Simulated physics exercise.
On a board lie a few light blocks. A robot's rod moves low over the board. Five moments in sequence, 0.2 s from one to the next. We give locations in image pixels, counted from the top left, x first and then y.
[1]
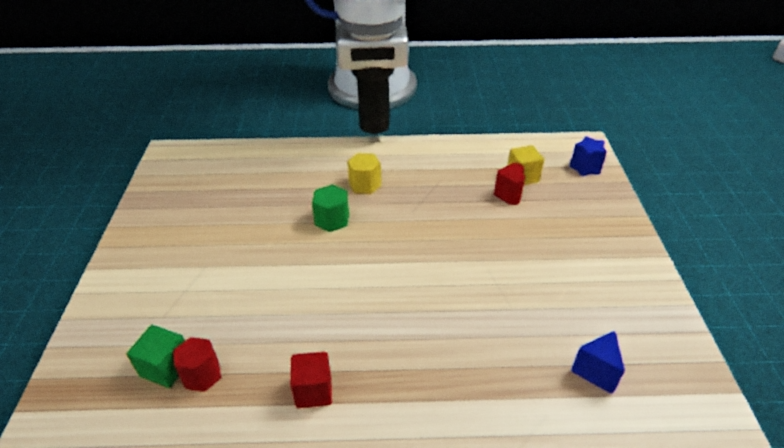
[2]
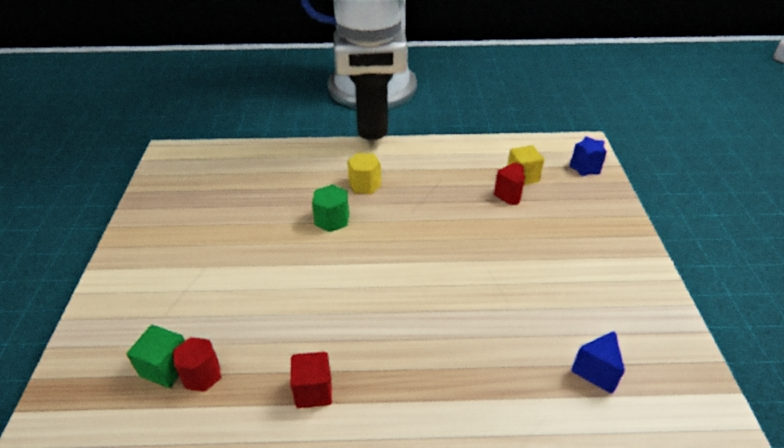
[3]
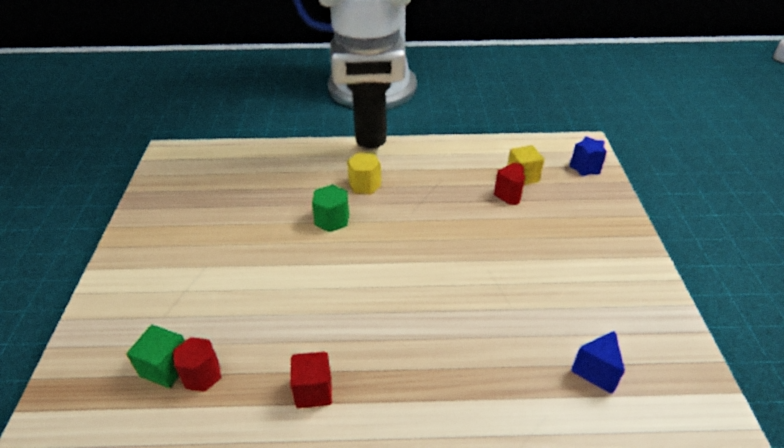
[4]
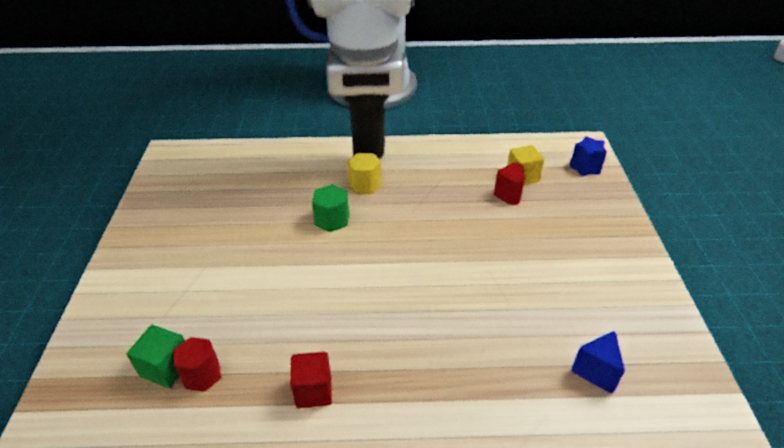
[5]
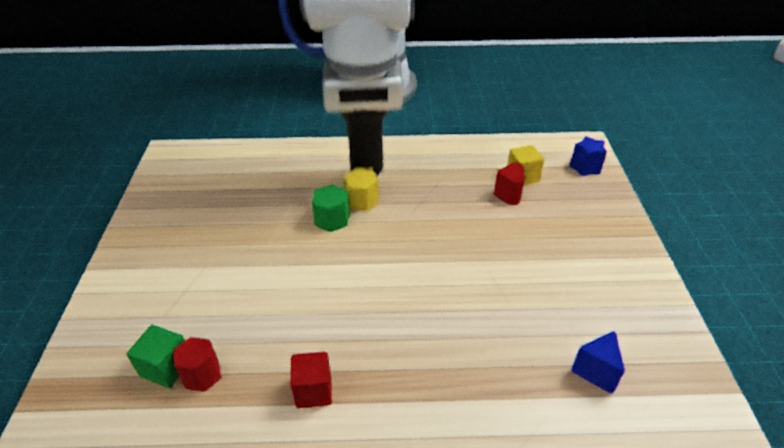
On a wooden board scattered with small colored blocks, a robot's dark rod moved forward from the back edge and nudged the yellow hexagonal block toward the green one, while the other blocks stayed still.
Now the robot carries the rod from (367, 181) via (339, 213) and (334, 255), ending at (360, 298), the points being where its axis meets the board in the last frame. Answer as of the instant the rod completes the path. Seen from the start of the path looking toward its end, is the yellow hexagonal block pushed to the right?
No - that is not the case.
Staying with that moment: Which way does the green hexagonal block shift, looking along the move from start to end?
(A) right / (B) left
Answer: A.
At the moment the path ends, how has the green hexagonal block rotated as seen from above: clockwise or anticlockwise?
It twists clockwise.
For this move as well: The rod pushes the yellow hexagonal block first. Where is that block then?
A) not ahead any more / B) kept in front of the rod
A: Not ahead any more.
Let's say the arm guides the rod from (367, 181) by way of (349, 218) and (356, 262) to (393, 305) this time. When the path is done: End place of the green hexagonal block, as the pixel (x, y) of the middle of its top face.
Roughly at (309, 219).
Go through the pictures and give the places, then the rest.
Rod tip at (375, 126); block tops, green hexagonal block at (330, 196); yellow hexagonal block at (364, 161), in the first picture.
Rod at (373, 132); blocks unchanged, in the second picture.
Rod at (371, 141); blocks unchanged, in the third picture.
Rod at (369, 153); blocks unchanged, in the fourth picture.
Rod at (367, 169); green hexagonal block at (330, 196); yellow hexagonal block at (361, 177), in the fifth picture.
The first path, step by step. One third of the way, rod at (338, 201); green hexagonal block at (318, 211), turned 50° clockwise; yellow hexagonal block at (357, 207), turned 60° anticlockwise.
Two thirds of the way, rod at (333, 243); green hexagonal block at (294, 246), turned 110° clockwise; yellow hexagonal block at (368, 231).
At the end, rod at (359, 286); green hexagonal block at (294, 249), turned 130° clockwise; yellow hexagonal block at (374, 235), turned 185° anticlockwise.
